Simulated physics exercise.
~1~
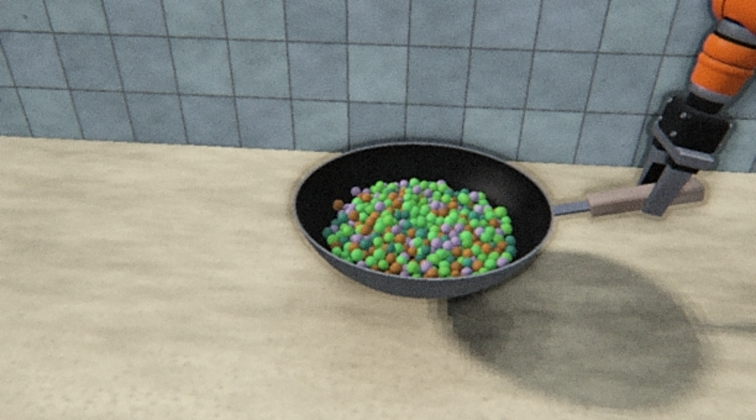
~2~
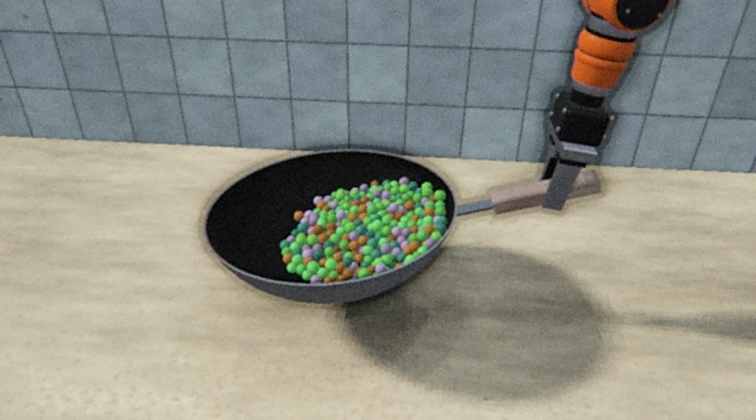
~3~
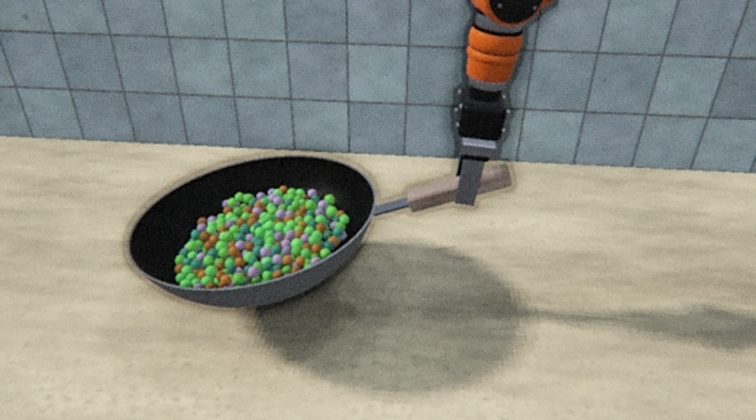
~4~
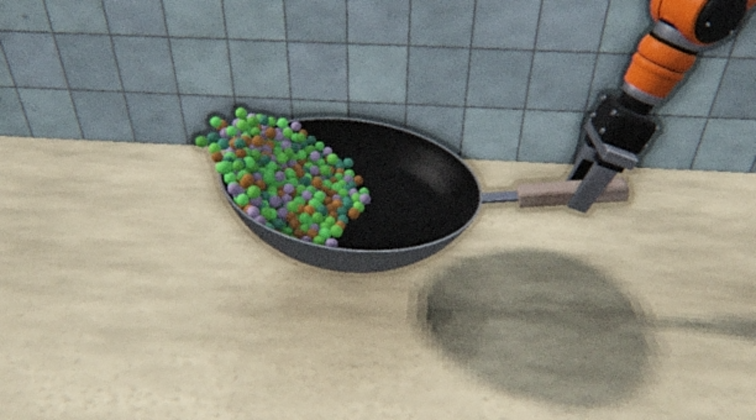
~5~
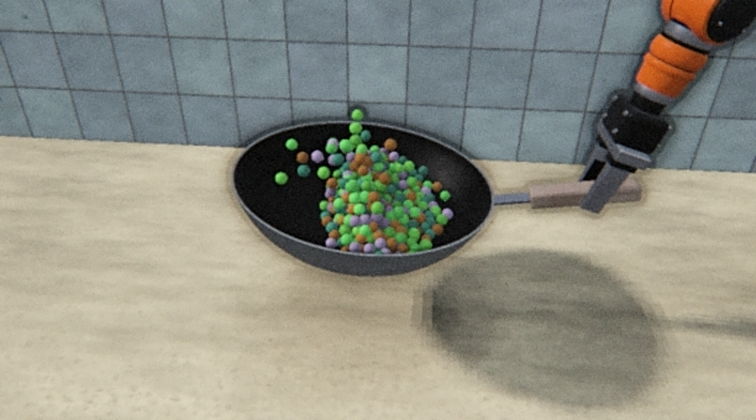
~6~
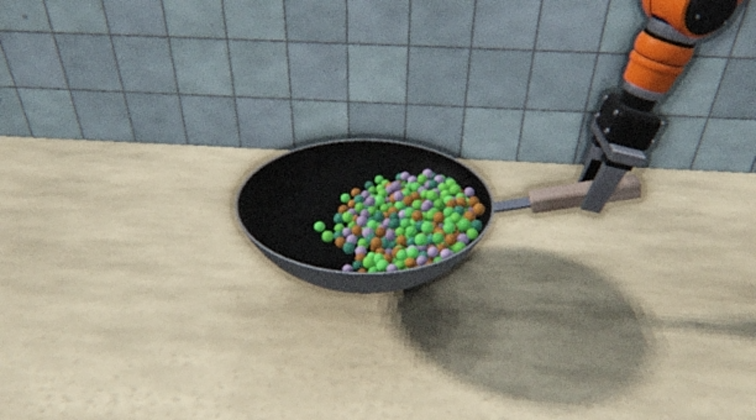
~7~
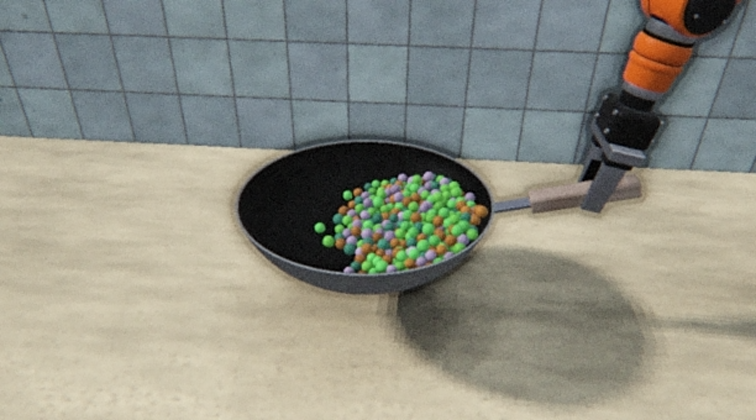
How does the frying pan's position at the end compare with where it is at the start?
The frying pan ends up a little further to the left than where it starts, at about the same height in view.
